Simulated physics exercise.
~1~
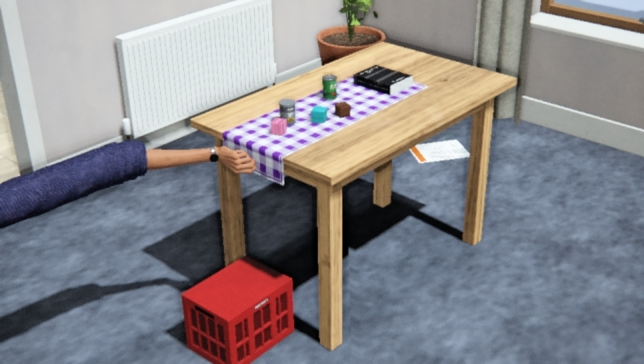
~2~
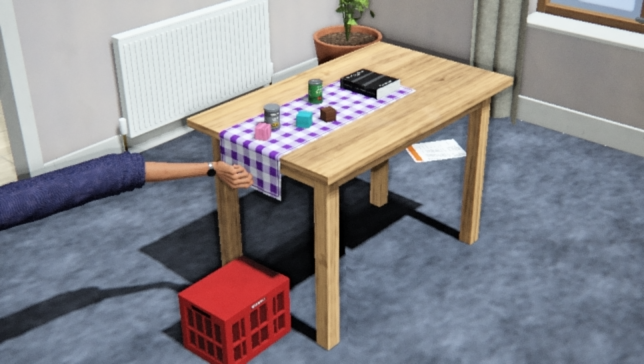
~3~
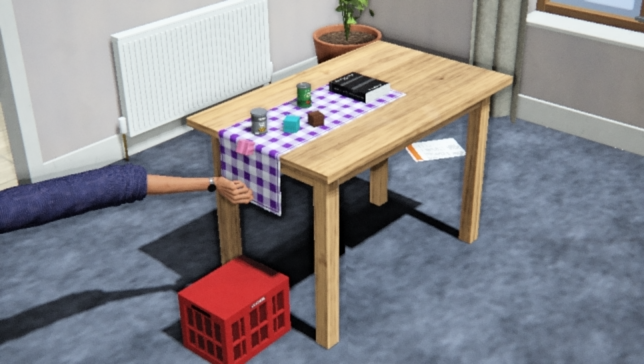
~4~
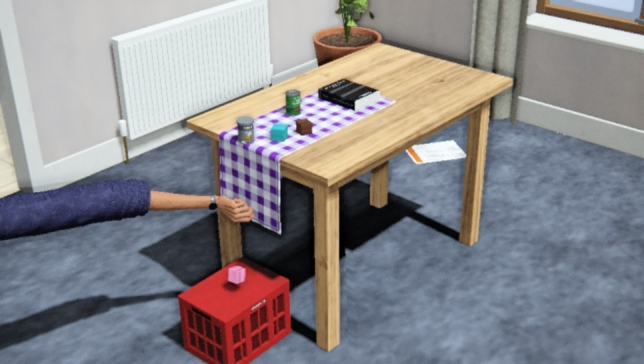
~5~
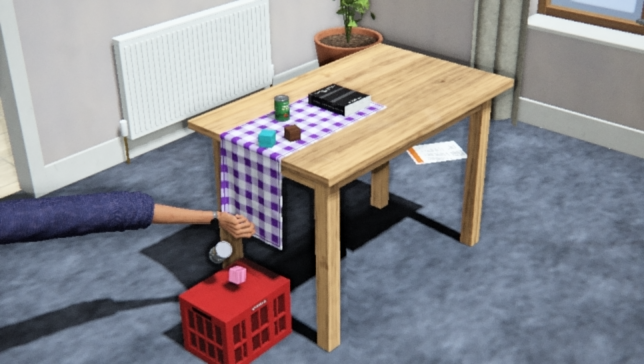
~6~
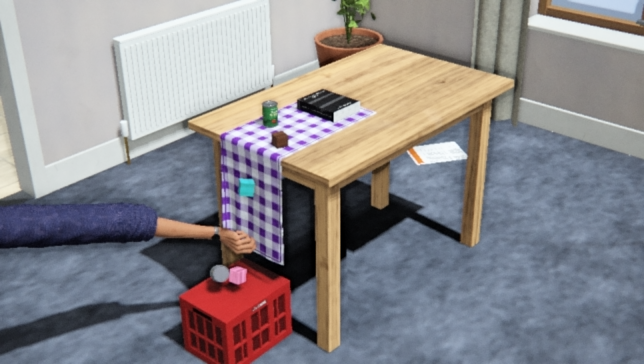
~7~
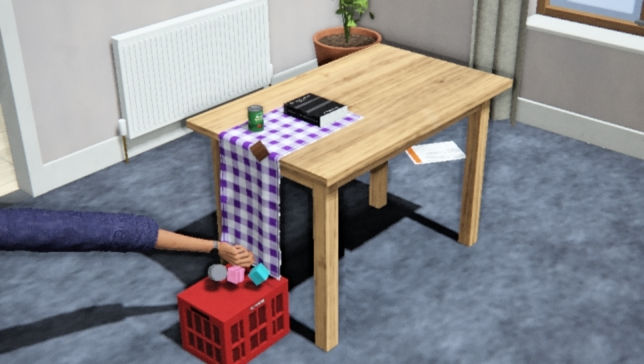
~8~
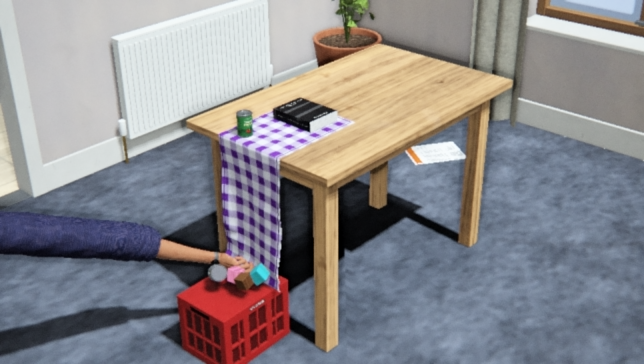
On a wooden table above a red crate, a hand draws a purple checked cloth down over the edge, and a pink cube, a grey can, a turquoise cube and a brown cube drop in turn onto the crate, while the green can and black book remain on the table.
